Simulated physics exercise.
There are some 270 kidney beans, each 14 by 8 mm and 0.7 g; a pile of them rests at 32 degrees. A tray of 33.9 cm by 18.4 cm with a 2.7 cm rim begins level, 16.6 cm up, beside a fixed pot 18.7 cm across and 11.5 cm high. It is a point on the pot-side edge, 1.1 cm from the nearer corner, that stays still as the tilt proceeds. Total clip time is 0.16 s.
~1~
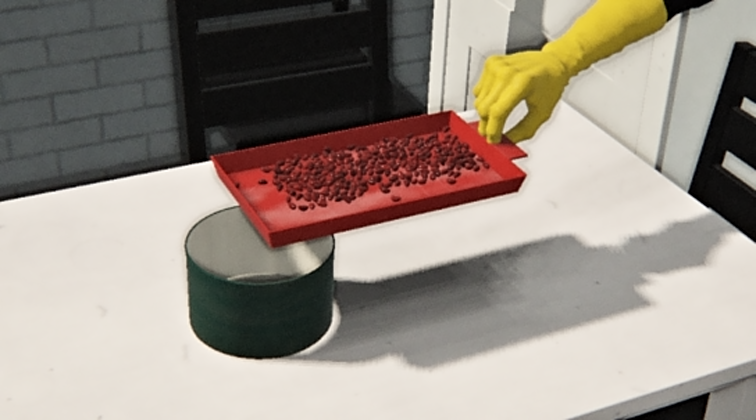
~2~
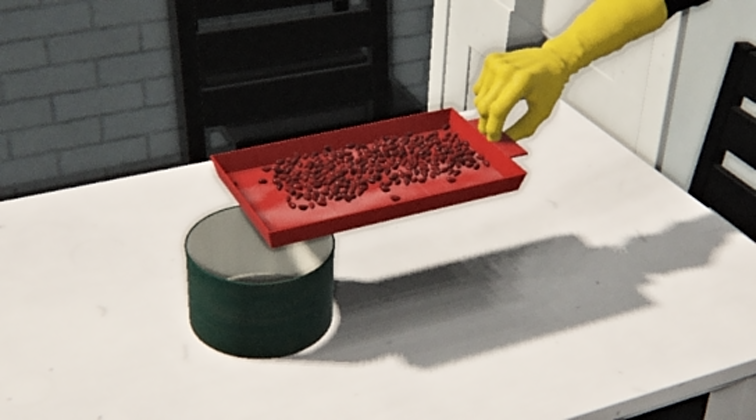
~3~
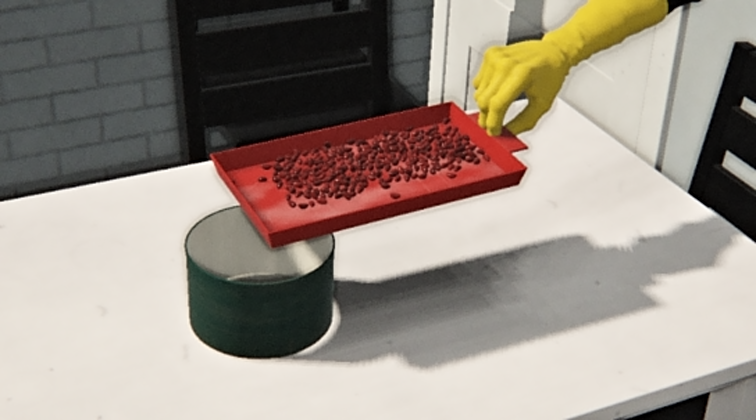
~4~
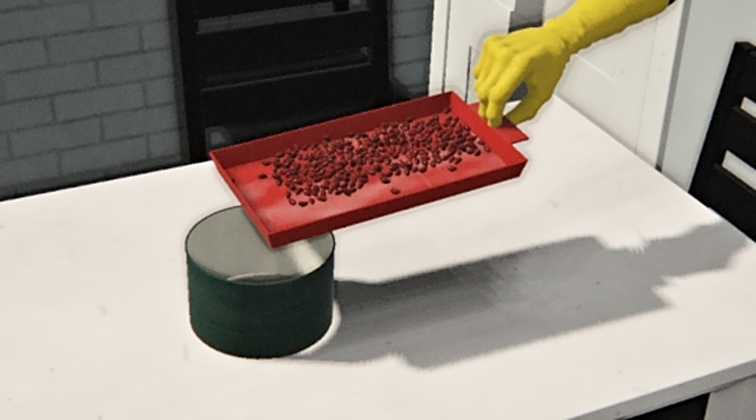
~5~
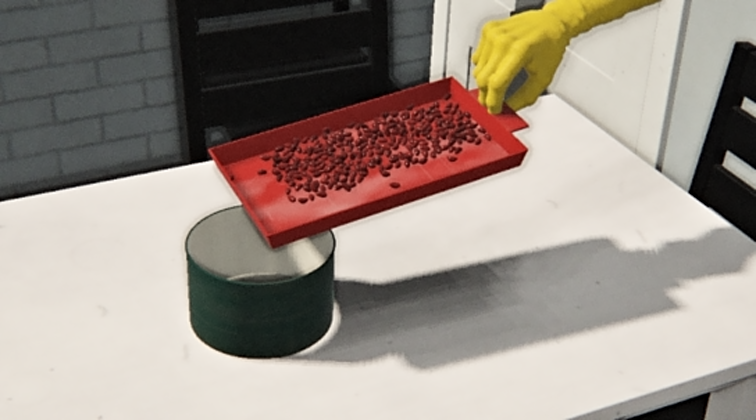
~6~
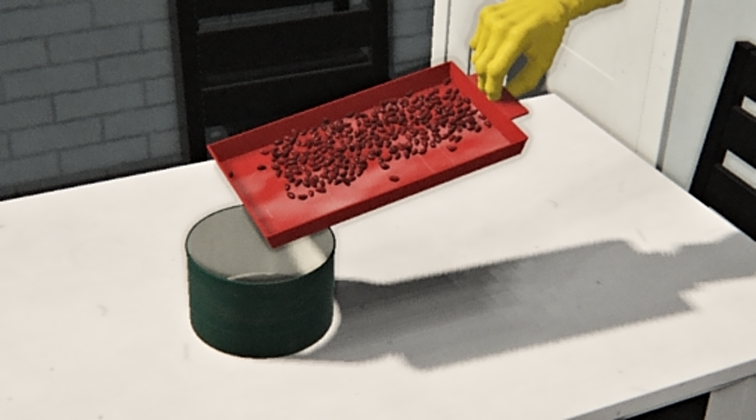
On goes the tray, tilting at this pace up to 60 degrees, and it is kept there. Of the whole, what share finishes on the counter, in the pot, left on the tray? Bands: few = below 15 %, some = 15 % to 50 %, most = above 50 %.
Counter: Most, pot: Few, tray: Some.
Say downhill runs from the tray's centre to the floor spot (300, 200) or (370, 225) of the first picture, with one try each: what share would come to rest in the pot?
First try: About 15 percent; second try: About 0 percent.
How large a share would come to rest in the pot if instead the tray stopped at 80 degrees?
Pot share: About 0 per cent.
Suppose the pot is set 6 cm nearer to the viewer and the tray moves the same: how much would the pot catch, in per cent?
I'd put it at around 20 per cent.
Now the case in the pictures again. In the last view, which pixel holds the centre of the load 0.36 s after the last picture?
The middle of the load should be at about (316, 131) by then.
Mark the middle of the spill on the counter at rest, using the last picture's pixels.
(183, 413), roughly.
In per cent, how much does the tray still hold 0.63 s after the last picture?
50 %, give or take.
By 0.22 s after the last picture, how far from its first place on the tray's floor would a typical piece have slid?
It has moved some 1 cm from its start.
Then, 0.22 s after the last picture, tilt 37 degrees; the tray holds 100 %, the pot 0 %.
Then, 0.36 s after the last picture, tilt 53 degrees; the tray holds 100 %, the pot 0 %.
Then, 0.63 s after the last picture, tilt 60 degrees; the tray holds 50 %, the pot 0 %.
In the end, counter 70 %, pot 0 %, tray 30 %.
